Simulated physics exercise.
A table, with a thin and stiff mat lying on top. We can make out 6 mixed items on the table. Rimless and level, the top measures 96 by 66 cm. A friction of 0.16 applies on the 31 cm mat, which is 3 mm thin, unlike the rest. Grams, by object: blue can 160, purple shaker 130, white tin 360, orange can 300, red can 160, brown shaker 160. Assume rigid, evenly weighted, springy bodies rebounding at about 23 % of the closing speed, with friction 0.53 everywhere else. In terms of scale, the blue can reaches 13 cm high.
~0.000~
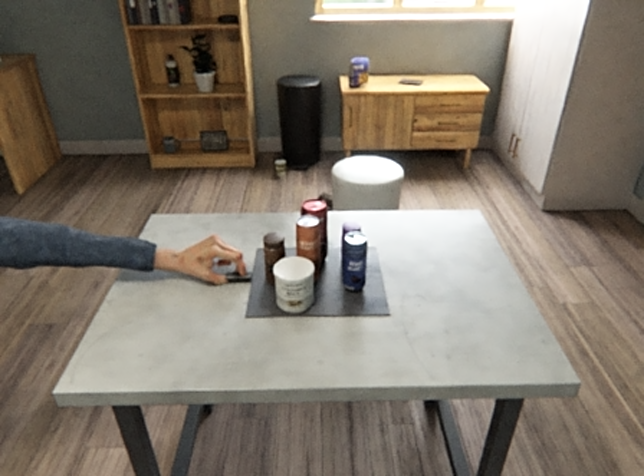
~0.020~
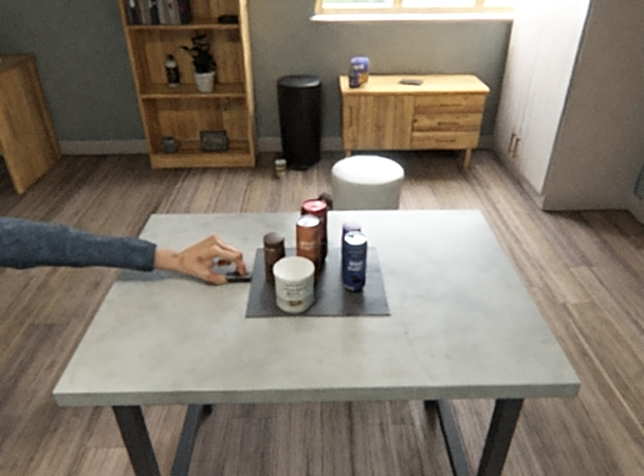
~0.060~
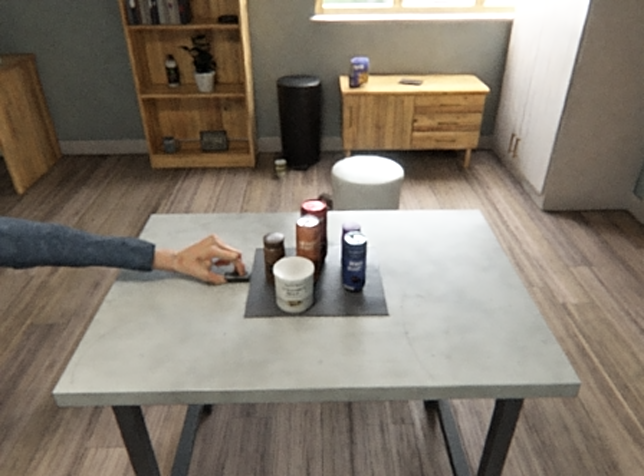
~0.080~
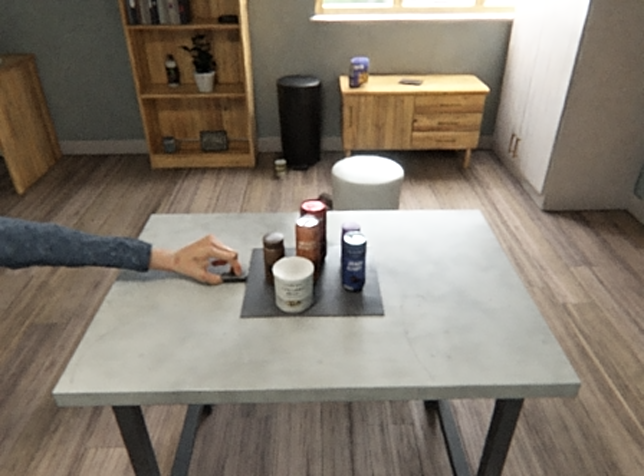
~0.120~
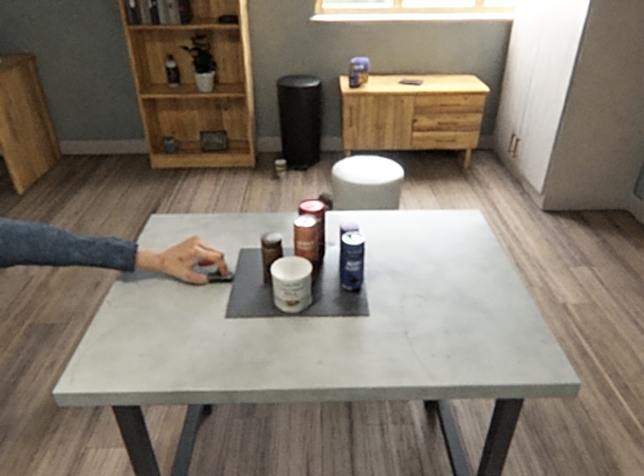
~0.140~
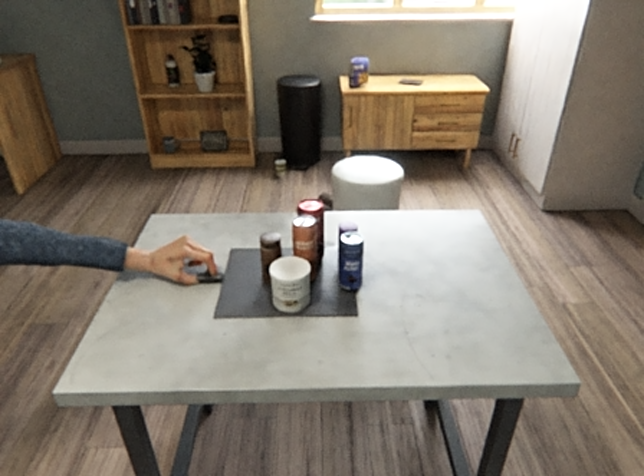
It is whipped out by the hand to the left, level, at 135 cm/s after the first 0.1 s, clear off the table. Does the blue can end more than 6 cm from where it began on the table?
In range.
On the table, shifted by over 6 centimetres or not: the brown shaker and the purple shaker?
Here the brown shaker moves off, and the purple shaker is left in place.
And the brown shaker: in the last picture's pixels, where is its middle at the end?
At about (201, 273).
Around 0.24 s, mat out by 20 cm; blue can at 3° to upright near (345, 264); purple shaker at 3° to upright; red can shifted 3 cm.
Around 0.34 s, mat out by 34 cm; blue can shifted 2 cm near (347, 264); orange can at 5° to upright; red can at 5° to upright.
Around 0.54 s, mat out by 61 cm; blue can shifted 2 cm near (346, 264); brown shaker at 24° to upright; orange can at 6° to upright.
Around 0.74 s, mat out by 85 cm; blue can shifted 2 cm near (346, 264); brown shaker at 63° to upright; orange can at 5° to upright.
Finally (1.6 s), on their side or leaning hard on the table, brown shaker; not toppled but over 6 cm from the start, white tin; the other 4 still in place (within 6 cm). Final places as that camera would see them, blue can near (346, 264).
